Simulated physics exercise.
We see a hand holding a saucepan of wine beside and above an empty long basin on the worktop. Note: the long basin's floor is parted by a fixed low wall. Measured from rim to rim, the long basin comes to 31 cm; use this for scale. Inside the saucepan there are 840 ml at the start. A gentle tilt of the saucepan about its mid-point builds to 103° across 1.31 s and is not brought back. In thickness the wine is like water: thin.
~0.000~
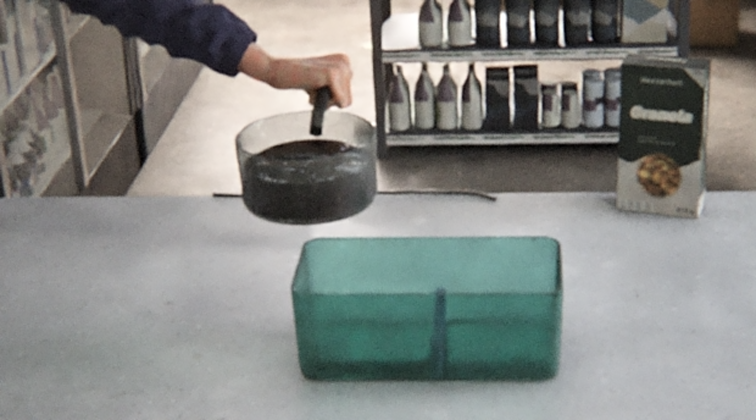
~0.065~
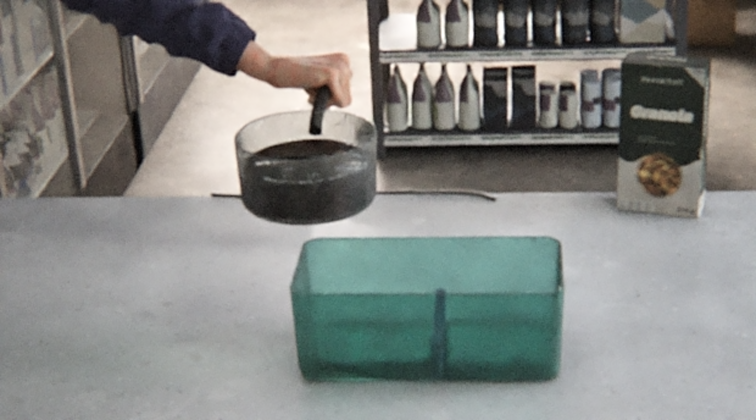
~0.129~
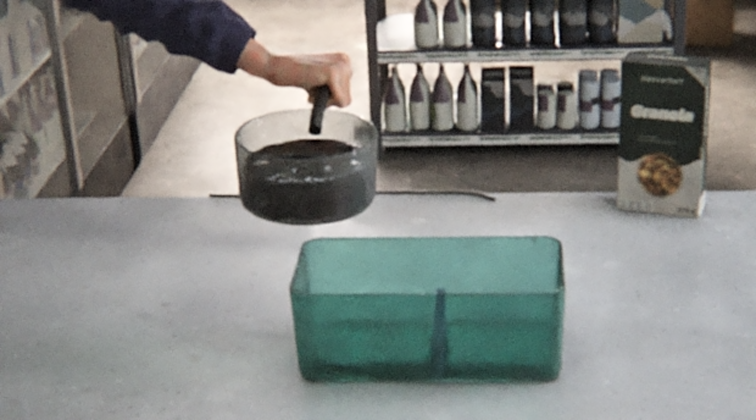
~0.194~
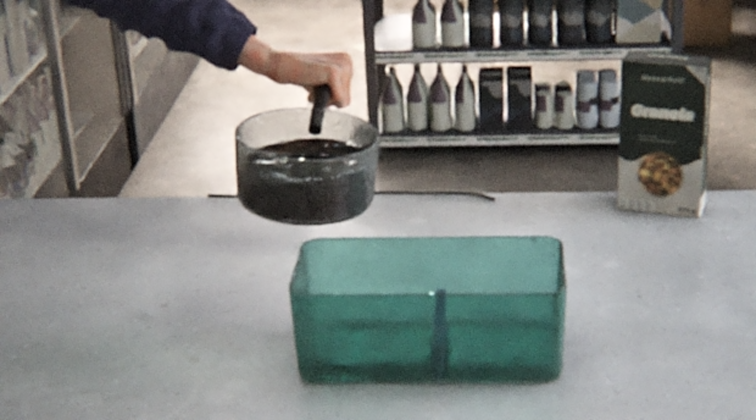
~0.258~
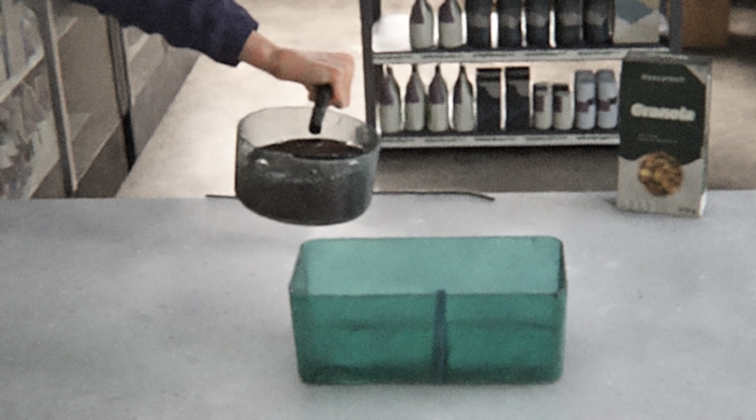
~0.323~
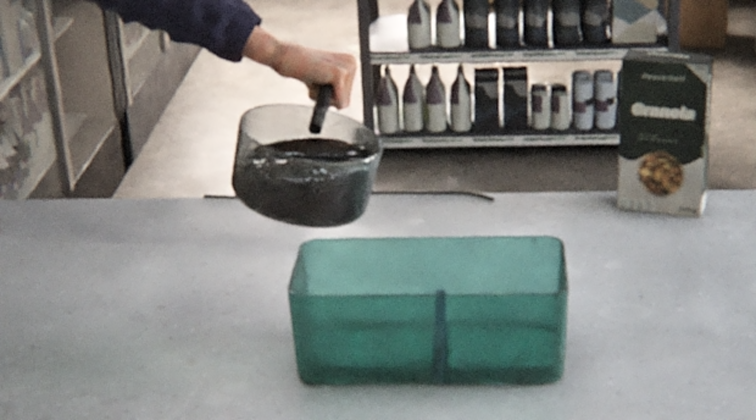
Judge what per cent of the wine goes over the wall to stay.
34 percent, roughly.
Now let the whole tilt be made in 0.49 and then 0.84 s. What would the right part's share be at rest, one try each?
It comes to 15 per cent, and then 20 per cent.
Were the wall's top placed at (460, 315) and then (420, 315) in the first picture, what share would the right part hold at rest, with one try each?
Roughly 5 per cent, then 55 per cent.
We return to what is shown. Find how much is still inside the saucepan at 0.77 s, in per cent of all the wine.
Close to 64 in a hundred.
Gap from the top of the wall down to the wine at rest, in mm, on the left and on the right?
Near 20 mm for the left and near 32 mm for the right.
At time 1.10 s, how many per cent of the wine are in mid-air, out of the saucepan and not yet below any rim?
I'd put it at about 10 per cent of the liquid.
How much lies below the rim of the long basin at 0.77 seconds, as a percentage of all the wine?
Roughly 10 percent of it.
By 0.77 s the tilt is 65° and 65 per cent is still to pour, 6 is left of the wall and 4 right of it.
By 1.10 s the tilt is 96° and 15 per cent is still to pour, 42 is left of the wall and 33 right of it.
By 1.44 s the tilt is 103° and 1 per cent is still to pour, 63 is left of the wall and 34 right of it.
By 1.81 s the tilt is 103° and 0 per cent is still to pour, 65 is left of the wall and 34 right of it.
At rest 65 per cent lies left of the wall, 34 right of it and 1 outside.
